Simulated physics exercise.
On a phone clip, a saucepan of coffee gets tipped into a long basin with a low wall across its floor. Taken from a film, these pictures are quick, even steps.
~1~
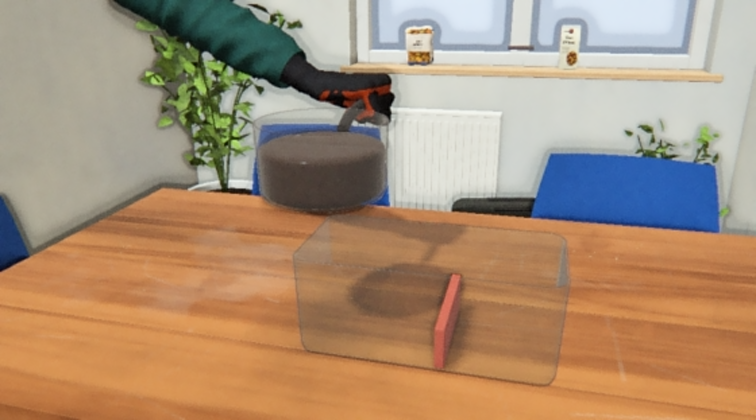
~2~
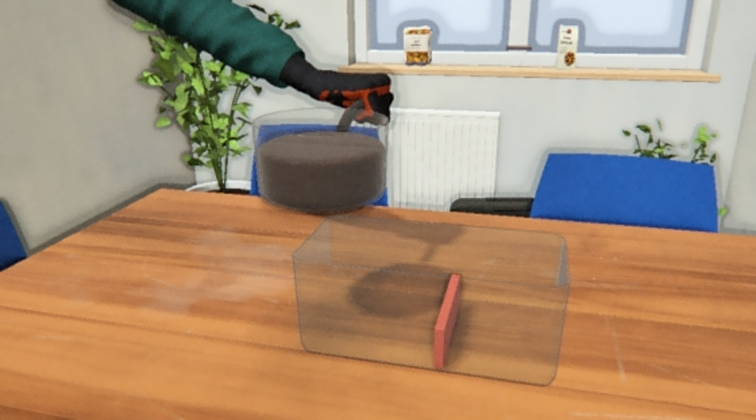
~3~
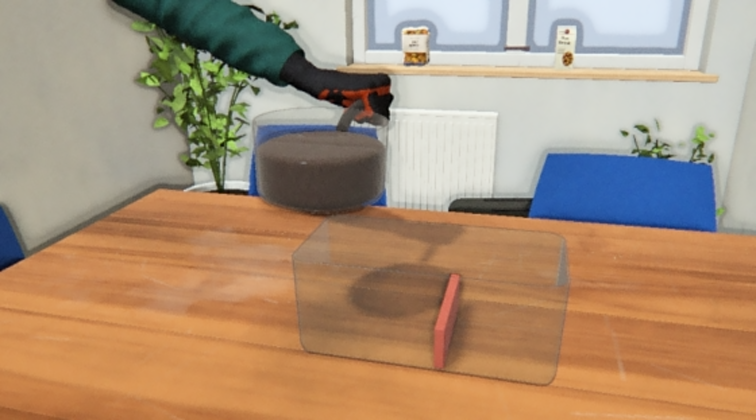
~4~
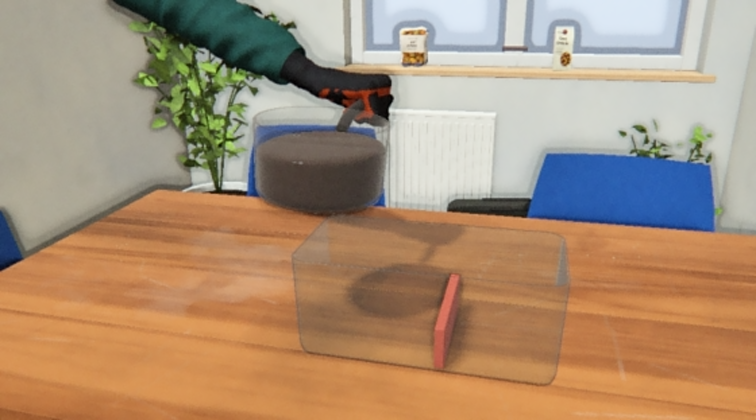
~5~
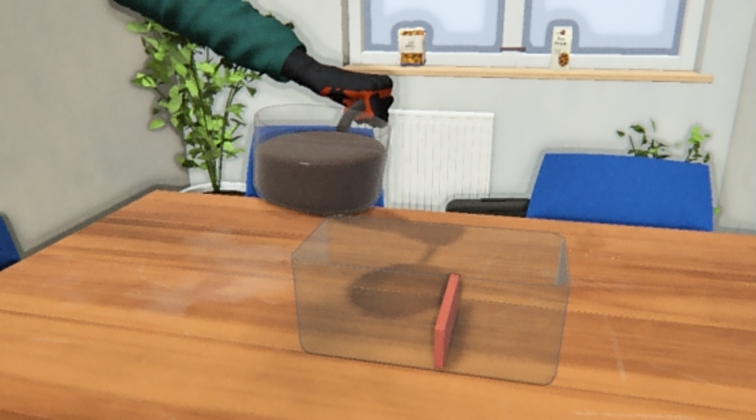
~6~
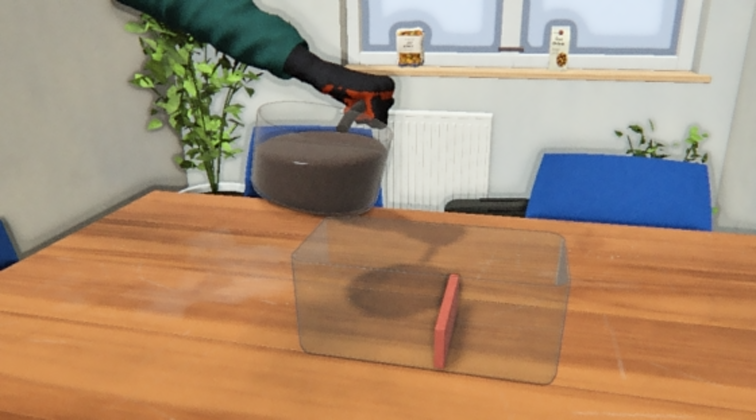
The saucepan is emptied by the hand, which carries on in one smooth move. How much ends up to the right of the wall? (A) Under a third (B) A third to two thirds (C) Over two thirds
Option A: Under a third.
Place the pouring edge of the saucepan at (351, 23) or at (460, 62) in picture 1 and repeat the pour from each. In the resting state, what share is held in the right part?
Close to 5 % for the first start and close to 80 % for the second.
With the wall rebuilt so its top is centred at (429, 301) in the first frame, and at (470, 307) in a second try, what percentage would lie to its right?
40 per cent first, then 10 per cent.
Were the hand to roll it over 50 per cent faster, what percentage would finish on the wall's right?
Roughly 10 percent.
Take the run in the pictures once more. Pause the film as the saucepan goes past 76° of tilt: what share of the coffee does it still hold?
Looks like roughly 60 percent is still held.
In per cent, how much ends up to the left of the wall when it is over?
Some 85 parts in a hundred.
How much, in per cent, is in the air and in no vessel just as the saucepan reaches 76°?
Around 25 in a hundred.
A moment on, the saucepan is tipped on its side and 60 per cent is still to pour, 12 is left of the wall and 1 right of it.
Next, the saucepan is tipped right over and 8 per cent is still to pour, 77 is left of the wall and 9 right of it.
Then the saucepan is tipped right over and 0 per cent is still to pour, 88 is left of the wall and 11 right of it.
Later the saucepan is tipped right over and 0 per cent is still to pour, 87 is left of the wall and 12 right of it.
At rest 87 per cent lies left of the wall, 12 right of it and 1 outside.
